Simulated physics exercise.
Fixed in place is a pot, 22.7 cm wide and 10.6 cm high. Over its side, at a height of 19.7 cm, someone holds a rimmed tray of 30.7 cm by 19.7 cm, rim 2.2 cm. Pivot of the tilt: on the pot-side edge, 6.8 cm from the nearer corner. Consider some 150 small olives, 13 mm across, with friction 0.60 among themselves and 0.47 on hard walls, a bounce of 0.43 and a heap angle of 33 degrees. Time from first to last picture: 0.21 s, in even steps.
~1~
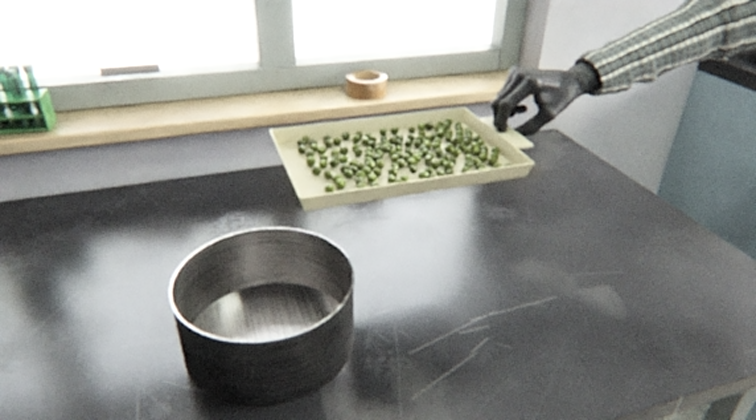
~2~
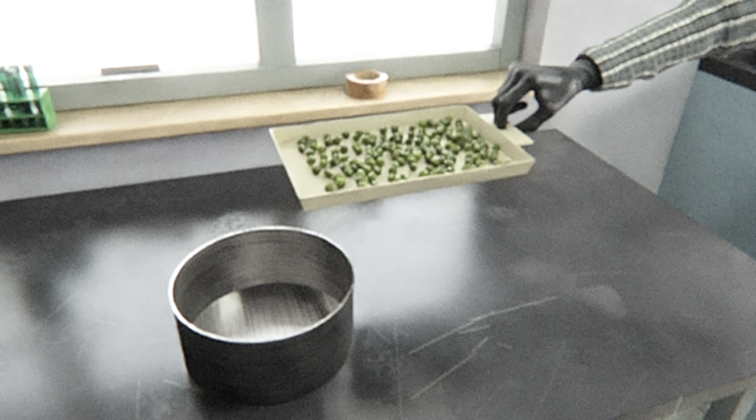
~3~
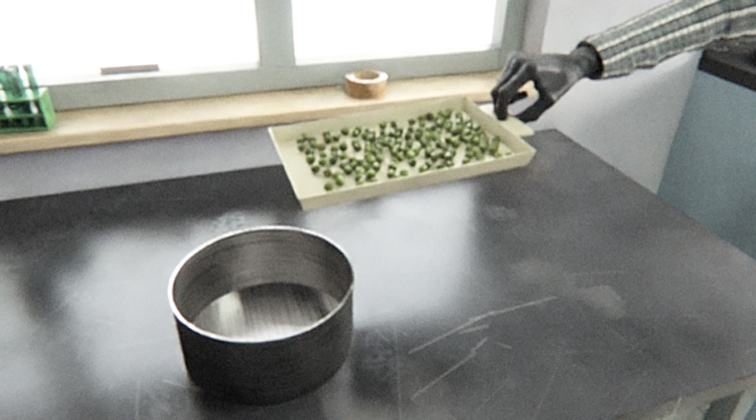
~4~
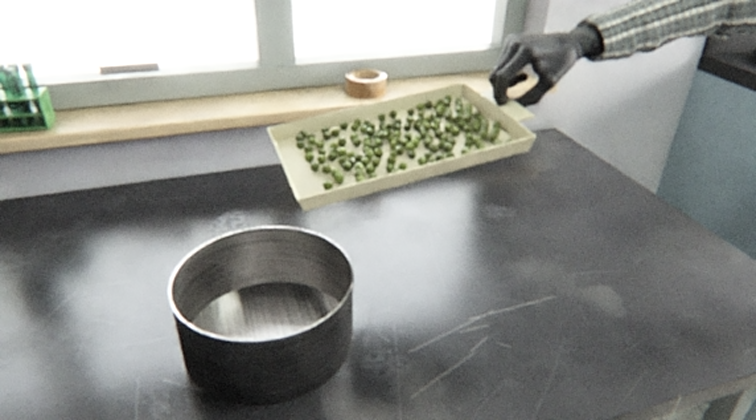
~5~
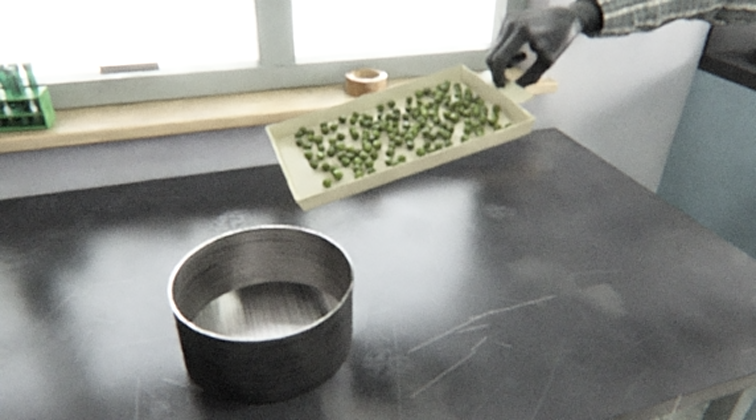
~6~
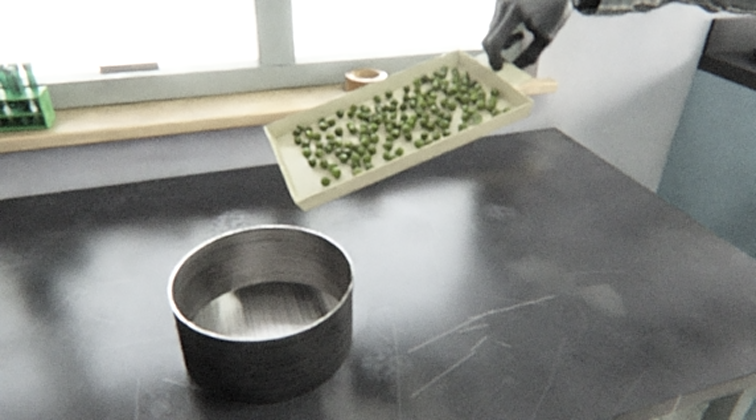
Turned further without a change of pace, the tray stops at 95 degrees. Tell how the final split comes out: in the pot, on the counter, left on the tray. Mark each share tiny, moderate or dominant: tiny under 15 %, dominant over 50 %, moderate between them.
Pot: Dominant, counter: Moderate, left on the tray: Tiny.
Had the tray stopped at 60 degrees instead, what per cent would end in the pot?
About 35 in a hundred would end up in the pot.
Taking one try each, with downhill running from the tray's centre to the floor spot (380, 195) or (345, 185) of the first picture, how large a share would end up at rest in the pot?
Roughly 65 per cent on the first try and 95 per cent on the second.
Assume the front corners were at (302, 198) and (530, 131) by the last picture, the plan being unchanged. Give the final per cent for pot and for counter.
Per cent by place - pot 100, counter 0.
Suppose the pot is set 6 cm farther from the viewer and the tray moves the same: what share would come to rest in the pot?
In that setup it would come to near 95 per cent.
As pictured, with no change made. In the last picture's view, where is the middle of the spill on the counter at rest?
The middle of the spill sits at roughly (204, 272).
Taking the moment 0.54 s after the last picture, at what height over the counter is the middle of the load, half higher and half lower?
Some 22 cm.
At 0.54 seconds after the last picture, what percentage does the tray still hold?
Load share: Around 70%.
Then, 0.32 s after the last picture, tilt 55 degrees; the tray holds 100 %, the pot 0 %.
Then, 0.54 s after the last picture, tilt 81 degrees; the tray holds 70 %, the pot 5 %.
Then, 0.87 s after the last picture, tilt 95 degrees; the tray holds 10 %, the pot 60 %.
In the end, pot 75 %, counter 25 %, tray 0 %.
